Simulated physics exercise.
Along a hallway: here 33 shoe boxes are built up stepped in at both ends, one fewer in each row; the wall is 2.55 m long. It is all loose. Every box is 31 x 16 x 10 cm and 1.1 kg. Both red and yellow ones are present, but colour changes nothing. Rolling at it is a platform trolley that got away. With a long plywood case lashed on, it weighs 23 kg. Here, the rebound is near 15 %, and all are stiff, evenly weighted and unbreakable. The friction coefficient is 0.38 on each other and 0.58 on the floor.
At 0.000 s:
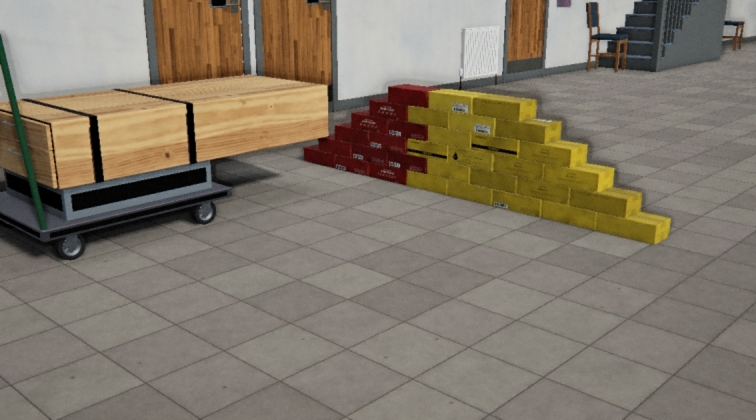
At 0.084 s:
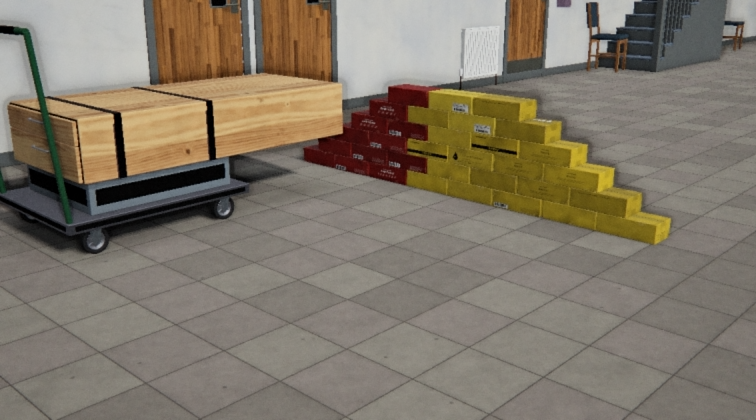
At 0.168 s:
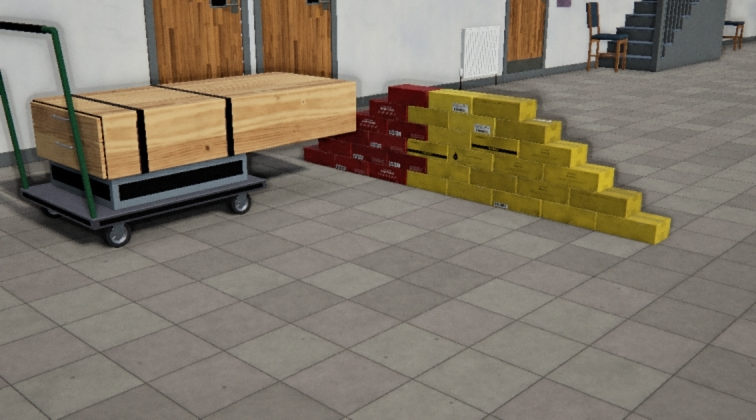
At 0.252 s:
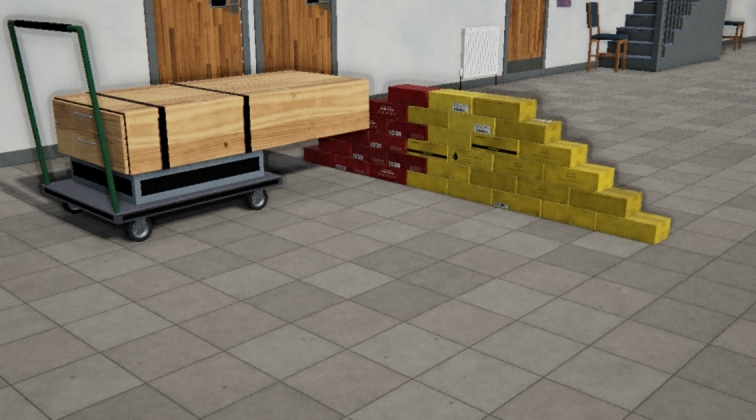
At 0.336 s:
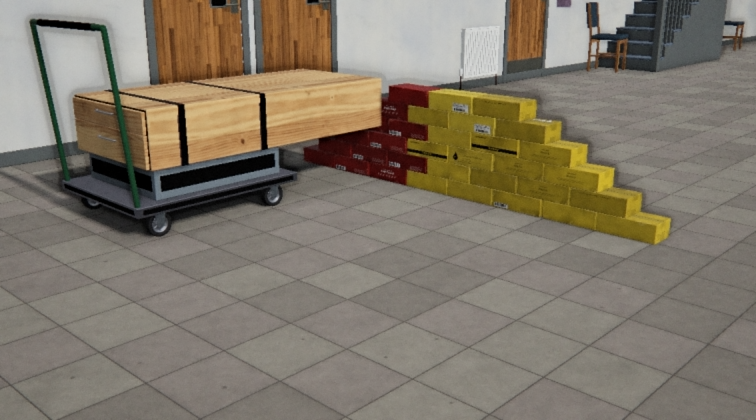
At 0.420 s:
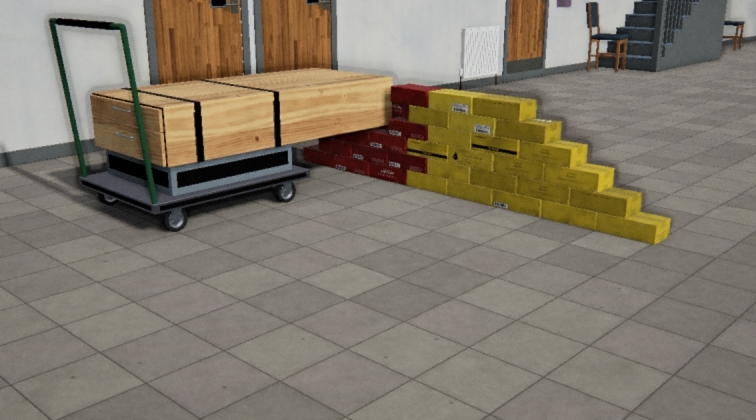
A trolley carrying a long wooden case rolled right along the hallway toward a stepped wall of red and yellow boxes, and the case's front end met the red side, barely shifting a top box.
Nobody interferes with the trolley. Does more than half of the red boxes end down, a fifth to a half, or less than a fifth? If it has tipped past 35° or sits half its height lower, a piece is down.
A fifth to a half of them end down.
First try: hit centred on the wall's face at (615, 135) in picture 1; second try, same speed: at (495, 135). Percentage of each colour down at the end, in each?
For red it's 0 then 20 per cent, for yellow 10 then 70 per cent.
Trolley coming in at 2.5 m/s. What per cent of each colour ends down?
Share down, in per cent: Red 40, yellow 0.
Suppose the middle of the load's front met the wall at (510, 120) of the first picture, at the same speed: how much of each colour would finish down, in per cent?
The red ones would be 10 per cent down and the yellow ones 40 per cent.
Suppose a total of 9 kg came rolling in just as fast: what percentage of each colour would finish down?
Down at the end: Red 20 per cent, yellow 0 per cent.
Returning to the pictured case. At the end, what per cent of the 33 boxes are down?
I'd put it at about 10 percent.
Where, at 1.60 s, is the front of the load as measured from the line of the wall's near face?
It is some 95 centimetres past it.
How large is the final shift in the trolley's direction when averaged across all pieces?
Averaged out, it's some 5 centimetres.
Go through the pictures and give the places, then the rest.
In the first frame (pixels give the middle of a visible side), load (321, 102) 43 cm short of the wall; top red box (407, 97); top yellow box (449, 103); none has stirred.
In the second frame, load (335, 100) 31 cm short of the wall; top red box (407, 97).
In the third frame, load (349, 98) 19 cm short of the wall; top red box (407, 97).
In the fourth frame, load (362, 96) 8 cm short of the wall; top red box (407, 97).
In the fifth frame, load (375, 94) 28 mm into the wall's line; top red box (407, 97); movement in 2 of them.
In the sixth frame, load (386, 92) 13 cm into the wall's line; top red box (408, 97) 14 mm from its place; top yellow box (449, 103); movement in 3 of them.
After 0.54 s, load 26 cm past the wall's line, still rolling; 1 of the 12 red boxes down (1 of 33 in all colours); top red box 50 mm from its place.
After 0.82 s, load 56 cm past the wall's line, still rolling; 3 of the 12 red boxes down (3 of 33 in all colours); top red box 47° from how it stood, 7 cm lower.
After 1.20 s, load 89 cm past the wall's line, still rolling; 3 of the 12 red boxes down (3 of 33 in all colours); top red box on its side.
After 1.60 s, load 97 cm past the wall's line, still rolling; 4 of the 12 red boxes down (4 of 33 in all colours); top red box on its side.
In the end (2.4 s), load 95 cm past the wall's line, stopped; 4 of the 12 red boxes down (4 of 33 in all colours); top red box on its side; top yellow box unmoved. That is 33 per cent. From the last view, middles, top red box near (428, 110), top yellow box near (458, 101).
